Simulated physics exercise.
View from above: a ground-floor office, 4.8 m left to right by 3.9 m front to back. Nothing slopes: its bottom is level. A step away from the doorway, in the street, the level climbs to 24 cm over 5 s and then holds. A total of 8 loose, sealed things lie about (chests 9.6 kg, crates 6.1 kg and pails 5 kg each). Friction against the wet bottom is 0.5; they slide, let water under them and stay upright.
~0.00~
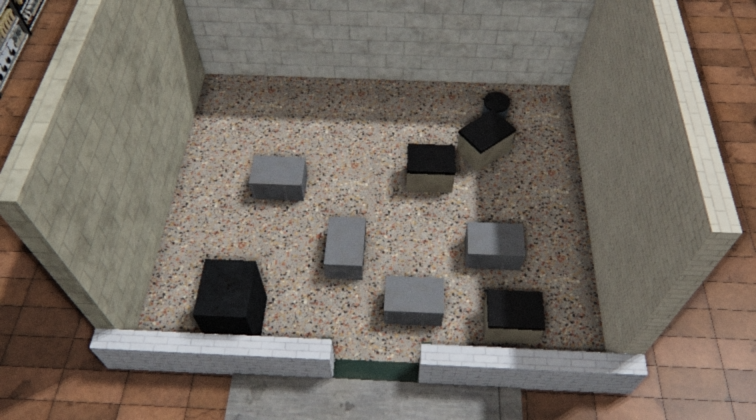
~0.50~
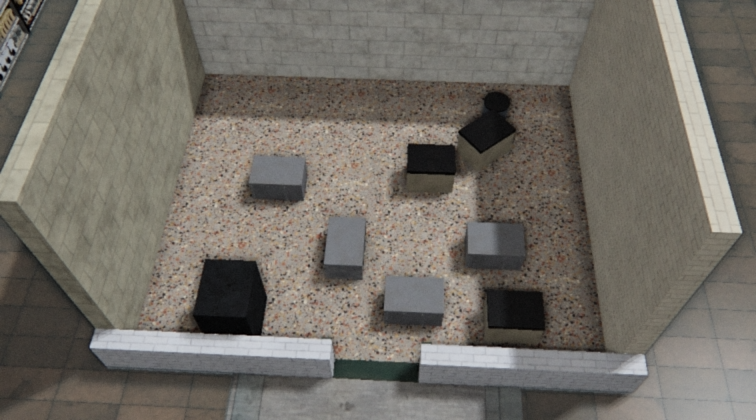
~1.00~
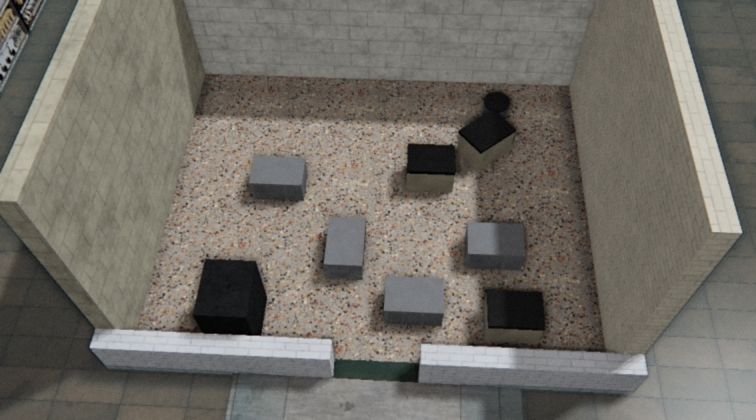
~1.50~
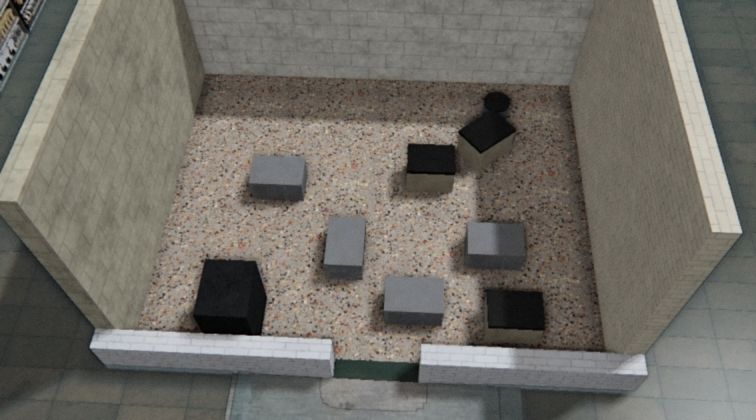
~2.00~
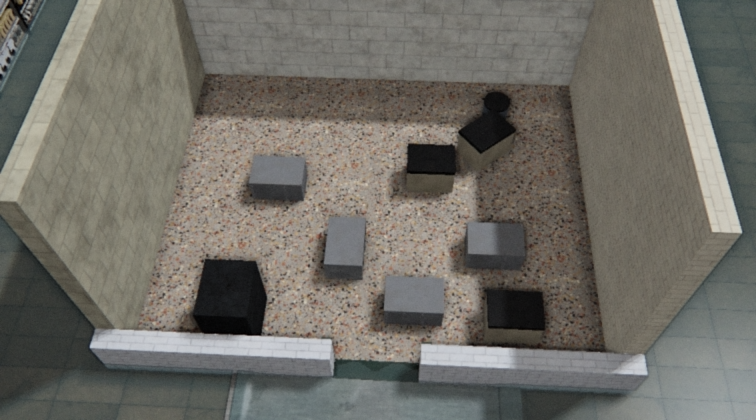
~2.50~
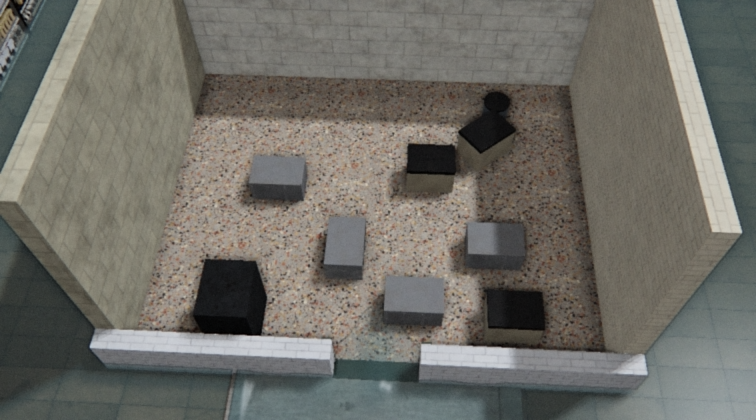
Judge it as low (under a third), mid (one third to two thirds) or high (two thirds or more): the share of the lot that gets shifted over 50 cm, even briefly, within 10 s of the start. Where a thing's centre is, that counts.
Mid.
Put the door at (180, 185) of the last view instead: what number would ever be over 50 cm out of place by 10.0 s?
The answer then is 8.
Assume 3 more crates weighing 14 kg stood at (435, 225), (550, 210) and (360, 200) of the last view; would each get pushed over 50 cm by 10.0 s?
Sequence: Above the line / below the line / above the line.
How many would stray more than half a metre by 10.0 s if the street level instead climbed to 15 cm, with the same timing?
The answer would then be 3.
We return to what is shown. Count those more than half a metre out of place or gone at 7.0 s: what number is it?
My count gives 5.
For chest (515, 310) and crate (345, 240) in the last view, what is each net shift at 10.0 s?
0 cm and 250 cm respectively.
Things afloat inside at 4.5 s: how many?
At that point I count 0.
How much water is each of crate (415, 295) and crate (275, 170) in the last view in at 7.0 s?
First about 4 cm, second about 3 cm.
After 3.5 s 0 of 8 are over 50 cm from their spots; 0 afloat.
After 4.5 s 2 of 8 are over 50 cm from their spots; 0 afloat.
After 7.0 s 5 of 8 are over 50 cm from their spots; 3 afloat.
After 10.0 s 5 of 8 are over 50 cm from their spots, and 5 have been at some point; 7 afloat.
